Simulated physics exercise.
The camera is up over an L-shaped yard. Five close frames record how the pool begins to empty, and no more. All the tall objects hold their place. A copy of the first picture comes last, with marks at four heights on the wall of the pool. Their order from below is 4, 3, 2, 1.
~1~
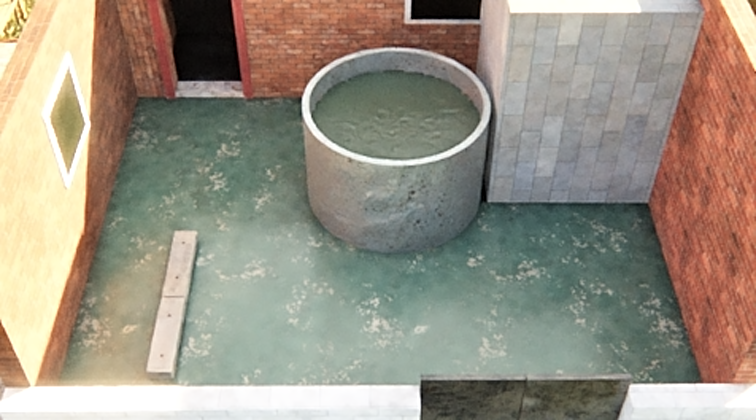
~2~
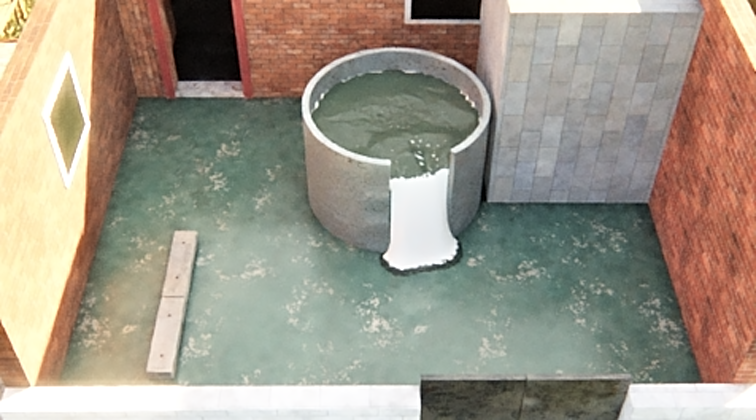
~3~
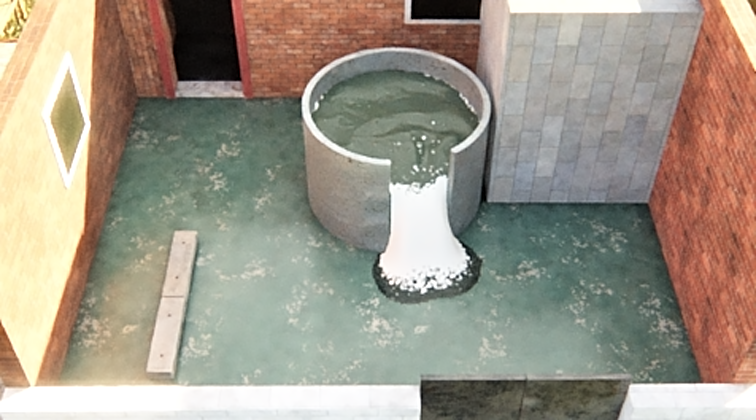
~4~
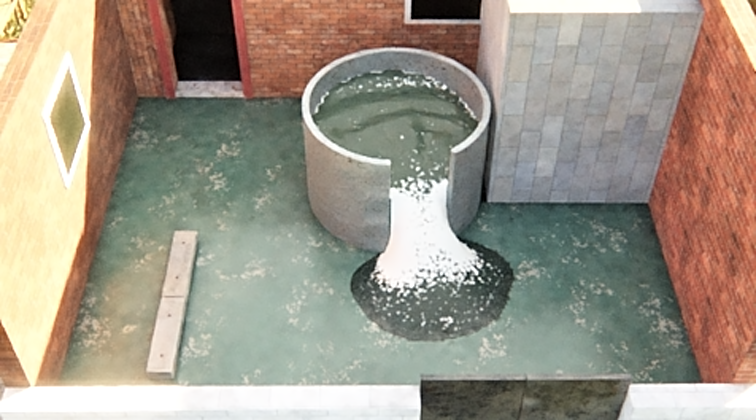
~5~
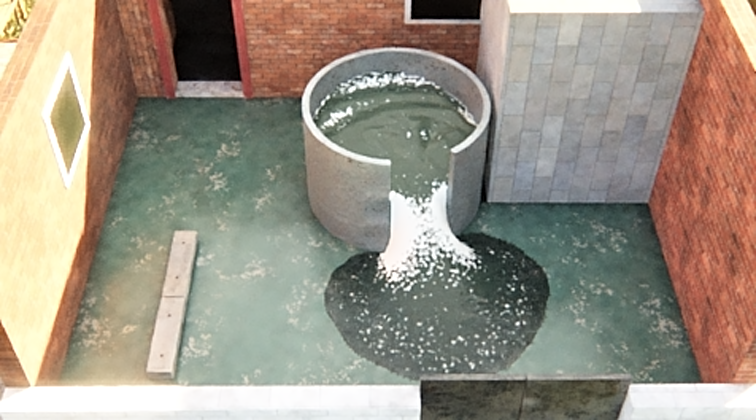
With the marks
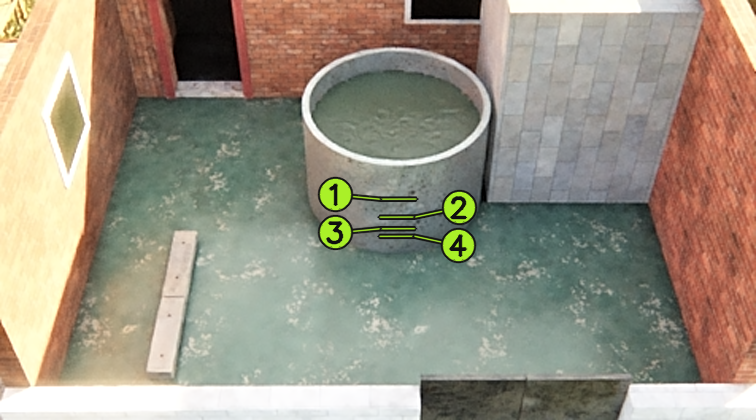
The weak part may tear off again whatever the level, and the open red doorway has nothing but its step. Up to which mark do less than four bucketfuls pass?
Go for 1.
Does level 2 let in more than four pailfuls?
No, that is safe.
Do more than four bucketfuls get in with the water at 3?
No, that is safe.
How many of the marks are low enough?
All of the four.
On the marked copy, 1 at (398, 199); 2 at (397, 217); 3 at (397, 228); 4 at (397, 236); from the bottom up 4, 3, 2, 1.
For level 1, a splash gets over, under a bucket.
For level 2, nothing gets over.
For level 3, nothing gets over.
For level 4, nothing gets over.
